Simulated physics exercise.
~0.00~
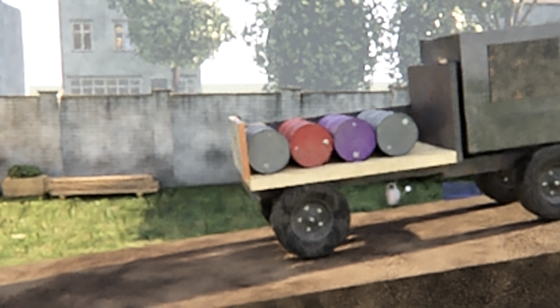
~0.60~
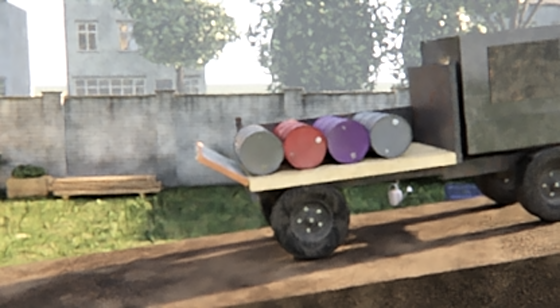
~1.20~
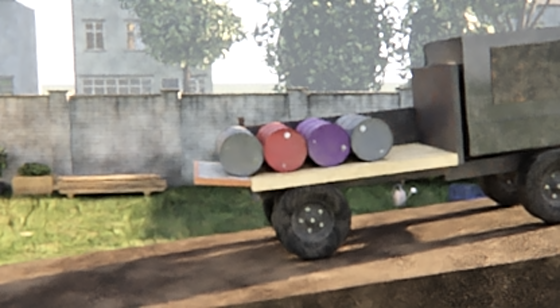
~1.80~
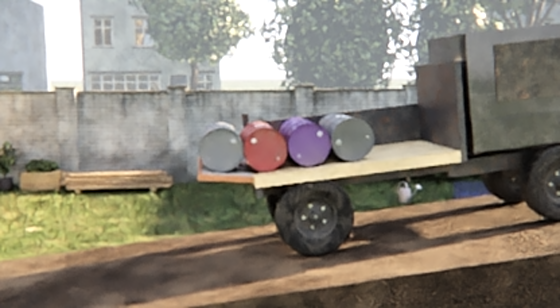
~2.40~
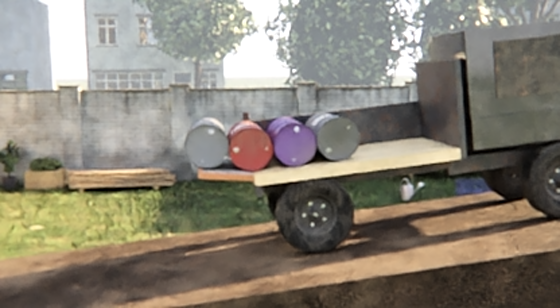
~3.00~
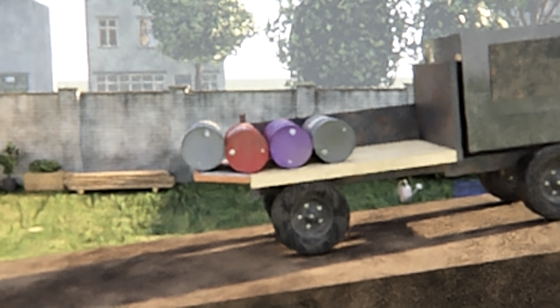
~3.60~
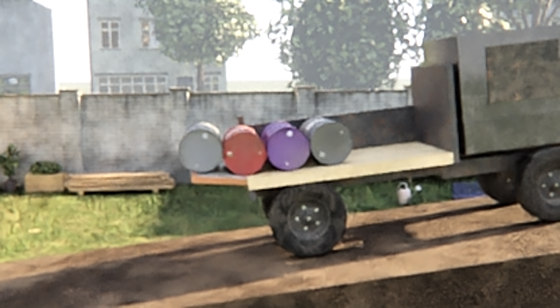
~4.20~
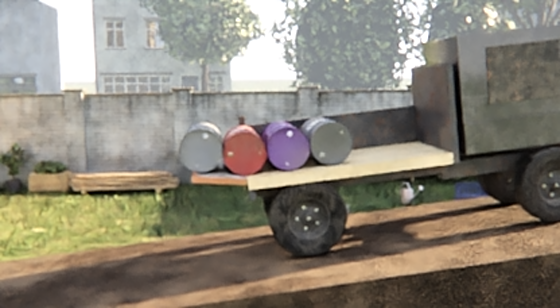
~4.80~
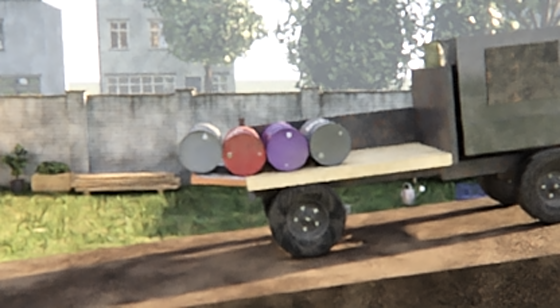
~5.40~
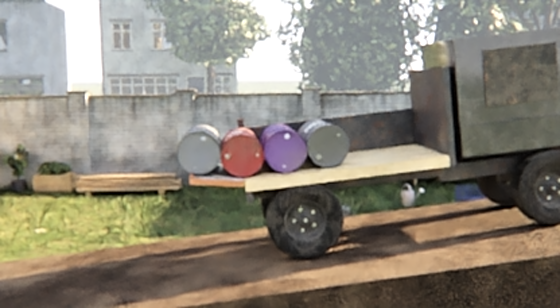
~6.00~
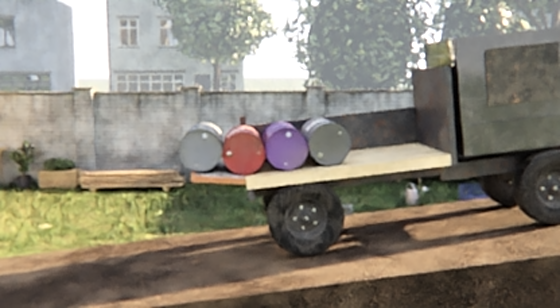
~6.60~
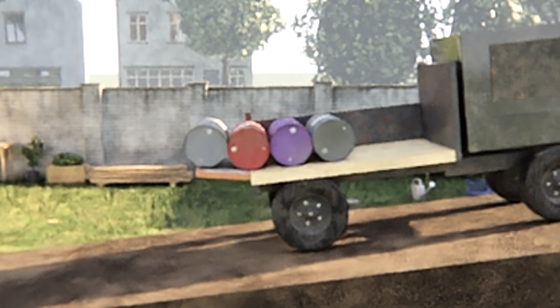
Four drums rolling left along a truck's flat bed as the tailgate drops open, then stopping at the back without falling.
